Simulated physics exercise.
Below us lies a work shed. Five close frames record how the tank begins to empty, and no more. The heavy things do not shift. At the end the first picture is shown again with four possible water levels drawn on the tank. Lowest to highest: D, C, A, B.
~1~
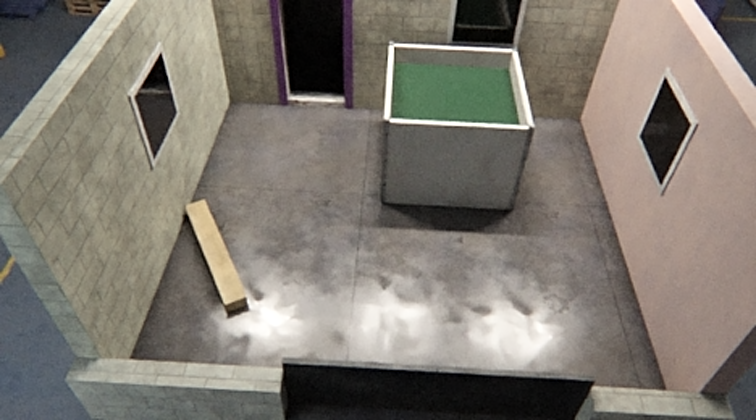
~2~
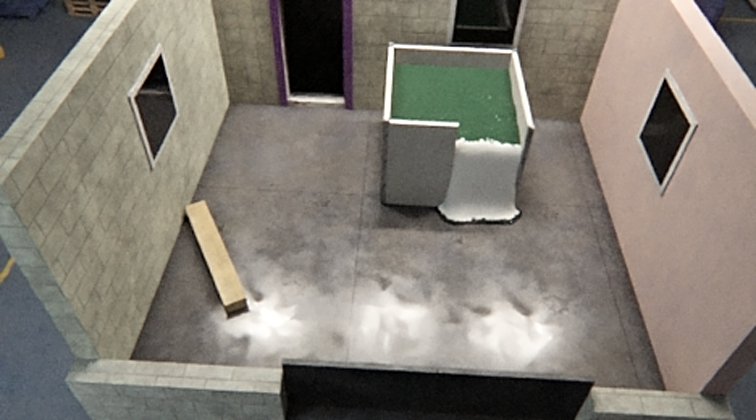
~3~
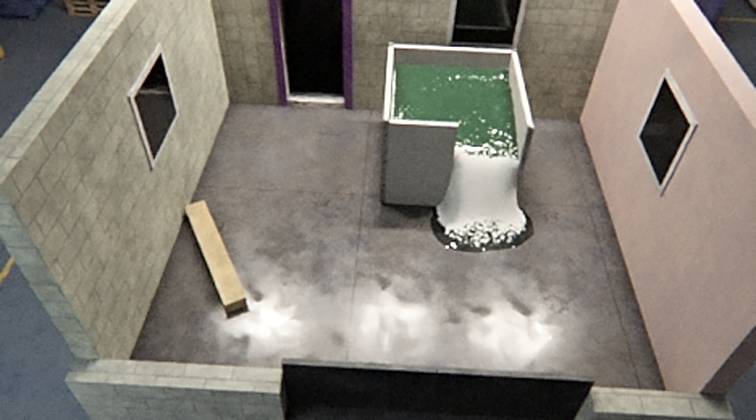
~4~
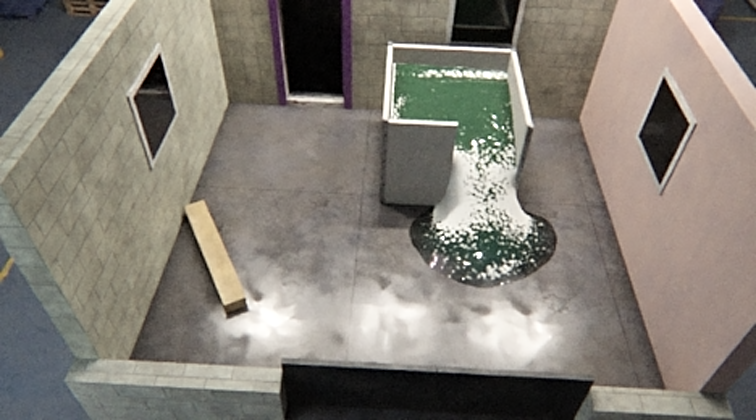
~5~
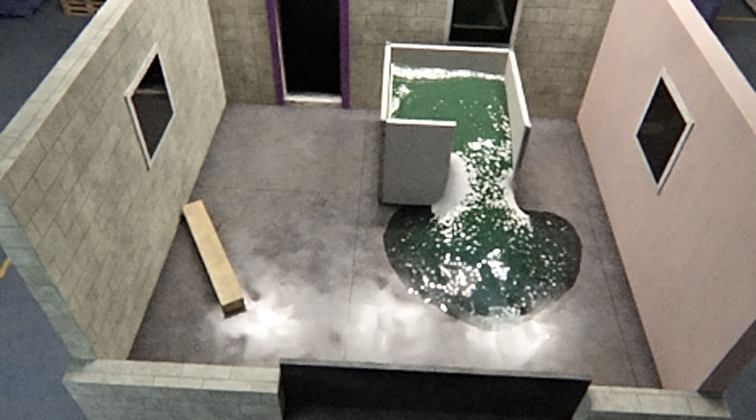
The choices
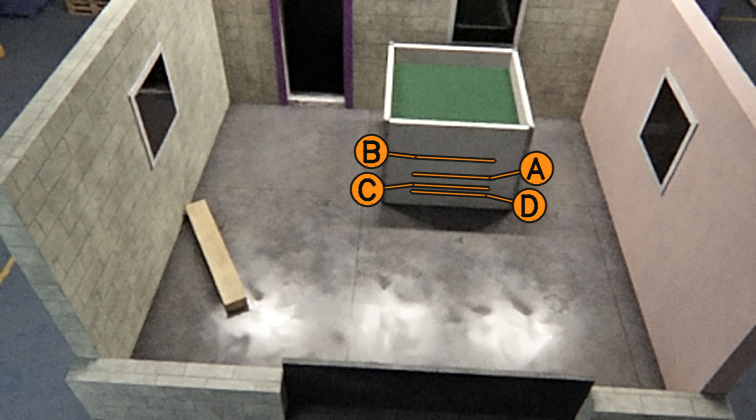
Work shed with green water pouring through an opening in a raised tank, foaming white and spreading across the grey floor.
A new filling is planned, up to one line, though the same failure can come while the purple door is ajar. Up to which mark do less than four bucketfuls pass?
Choose B.
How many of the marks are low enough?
All of the four.
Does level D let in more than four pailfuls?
No, that is safe.
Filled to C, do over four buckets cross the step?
No, not at all.
On the marked copy, A at (451, 176); B at (454, 158); C at (450, 186); D at (449, 193); from the bottom up D, C, A, B.
If A is chosen, nothing gets over.
If B is chosen, a bucket or two gets in.
If C is chosen, nothing gets over.
If D is chosen, nothing gets over.
